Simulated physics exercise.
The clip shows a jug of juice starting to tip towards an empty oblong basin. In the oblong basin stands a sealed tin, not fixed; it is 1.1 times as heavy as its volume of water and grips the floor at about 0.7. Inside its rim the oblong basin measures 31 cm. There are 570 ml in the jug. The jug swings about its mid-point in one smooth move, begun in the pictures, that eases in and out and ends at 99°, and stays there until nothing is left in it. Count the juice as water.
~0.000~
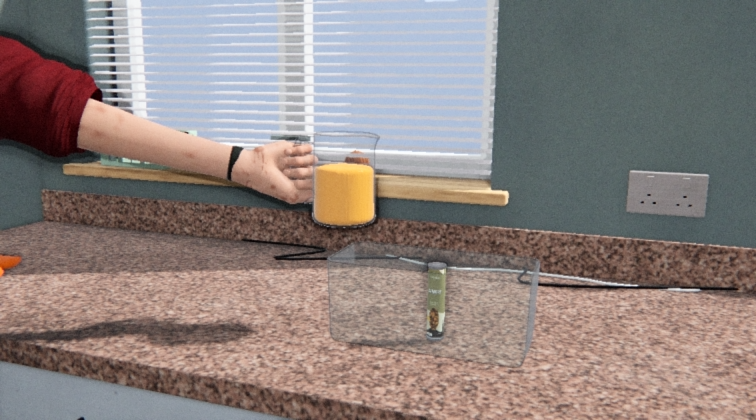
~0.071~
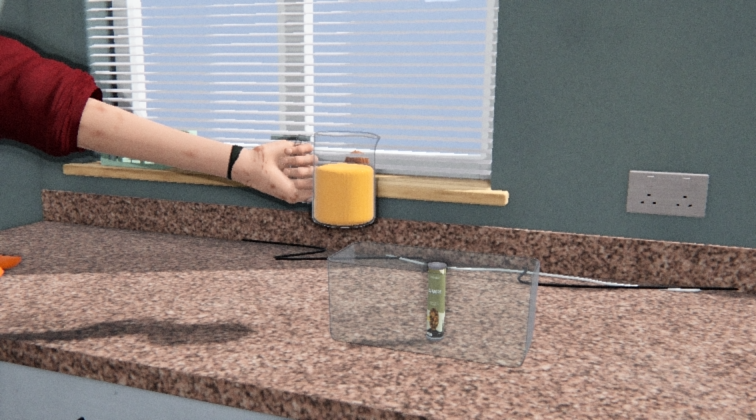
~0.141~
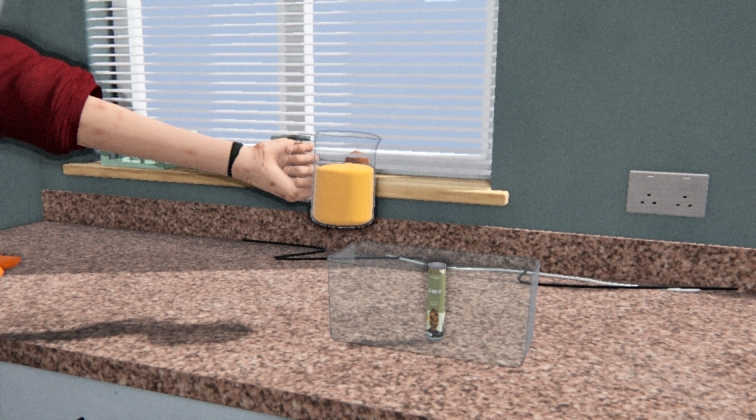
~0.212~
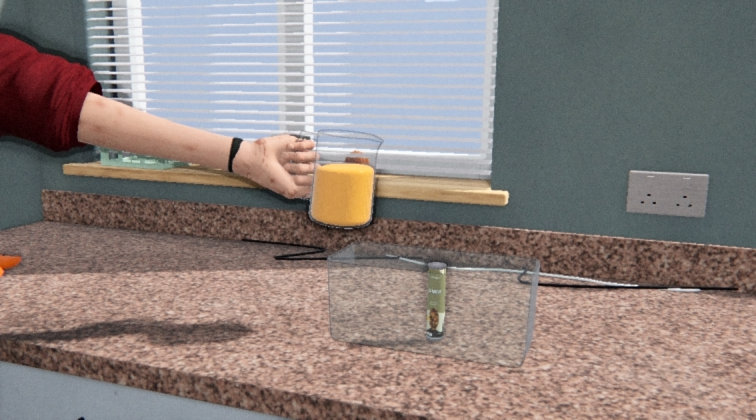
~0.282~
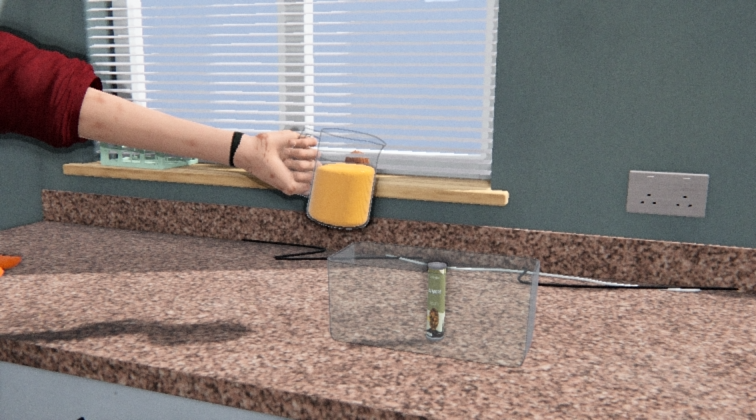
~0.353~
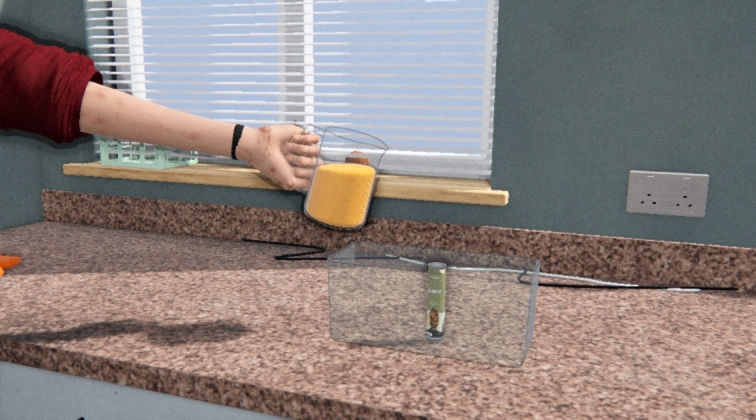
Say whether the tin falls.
It goes over.
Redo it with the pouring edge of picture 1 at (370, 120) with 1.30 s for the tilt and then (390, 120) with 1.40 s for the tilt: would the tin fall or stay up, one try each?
First it topples; then it falls.
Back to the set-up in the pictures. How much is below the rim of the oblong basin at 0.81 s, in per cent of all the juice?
Near 0 in a hundred.
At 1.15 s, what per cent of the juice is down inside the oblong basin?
About 24 per cent.
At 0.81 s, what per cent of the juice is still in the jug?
Near 98 in a hundred.
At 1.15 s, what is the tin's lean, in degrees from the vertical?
Near 10° from upright.
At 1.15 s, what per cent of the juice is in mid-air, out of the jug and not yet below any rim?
About 18 per cent.
By 0.81 s the tilt is 63° and 98 per cent is still to pour; the tin stands where it began.
By 1.15 s the tilt is 92° and 58 per cent is still to pour; the tin leans 8°.
By 1.50 s the tilt is 99° and 16 per cent is still to pour; the tin lies on its side.
By 1.88 s the tilt is 99° and 3 per cent is still to pour; the tin lies on its side.
At rest the tin lies on its side.
